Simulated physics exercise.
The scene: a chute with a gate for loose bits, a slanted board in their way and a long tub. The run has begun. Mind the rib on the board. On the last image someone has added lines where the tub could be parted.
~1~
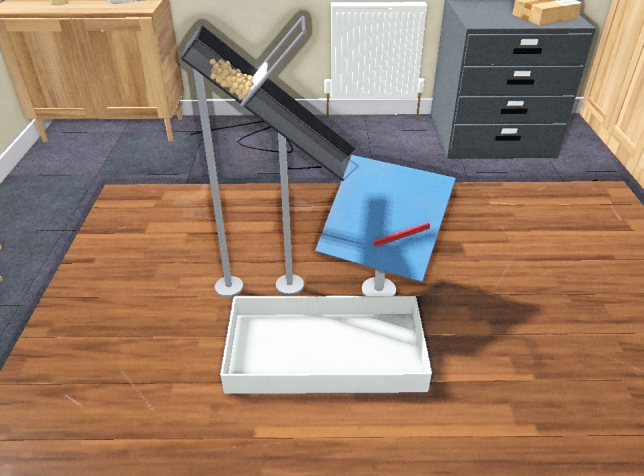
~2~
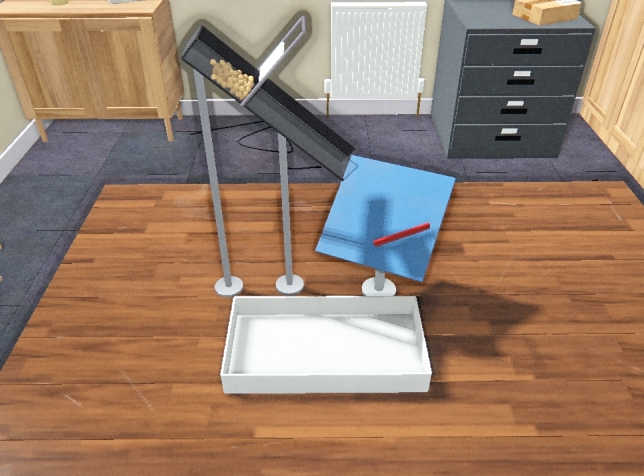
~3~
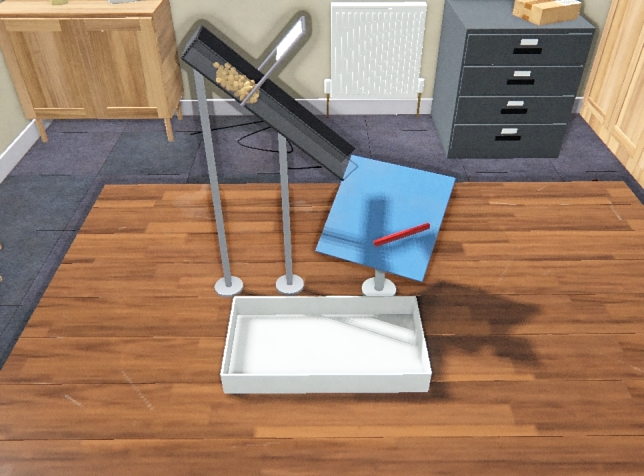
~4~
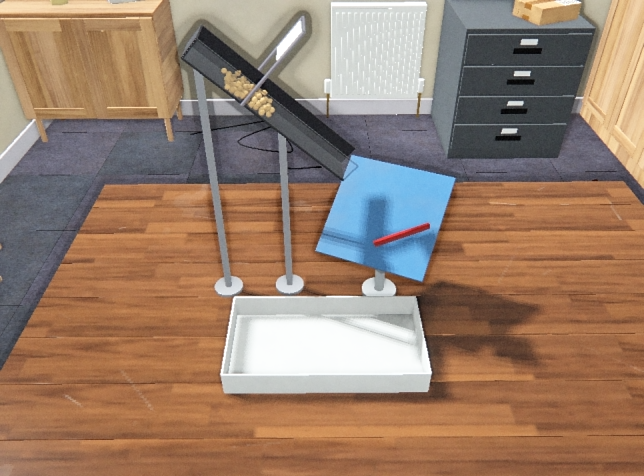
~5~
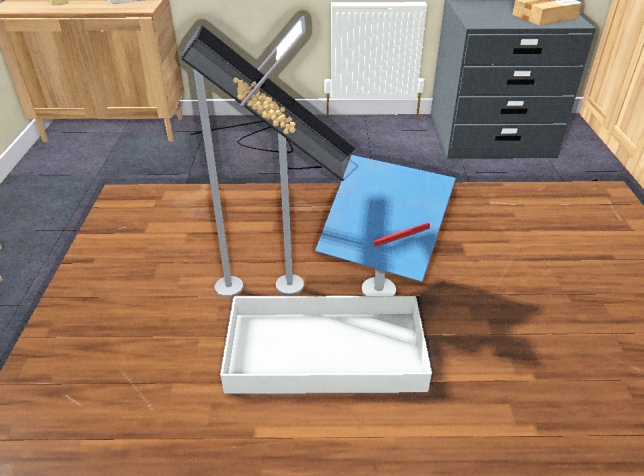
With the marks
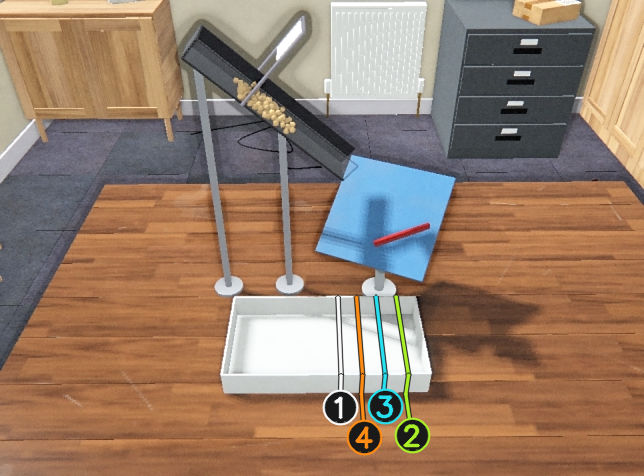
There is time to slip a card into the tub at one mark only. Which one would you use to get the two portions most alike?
The answer is line 1.
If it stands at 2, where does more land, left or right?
The left side.
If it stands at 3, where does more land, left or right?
Left.
On the marked copy, line 1 crosses the front rim at (341, 374); line 2 crosses the front rim at (408, 374); line 3 crosses the front rim at (385, 374); line 4 crosses the front rim at (362, 374).
With 1, of what is caught, roughly half on the left of the divider, roughly half on the right.
With 2, of what is caught, every piece on the left of the divider, not one piece on the right.
With 3, of what is caught, almost all on the left of the divider, just a few on the right.
With 4, of what is caught, almost all on the left of the divider, just a few on the right.
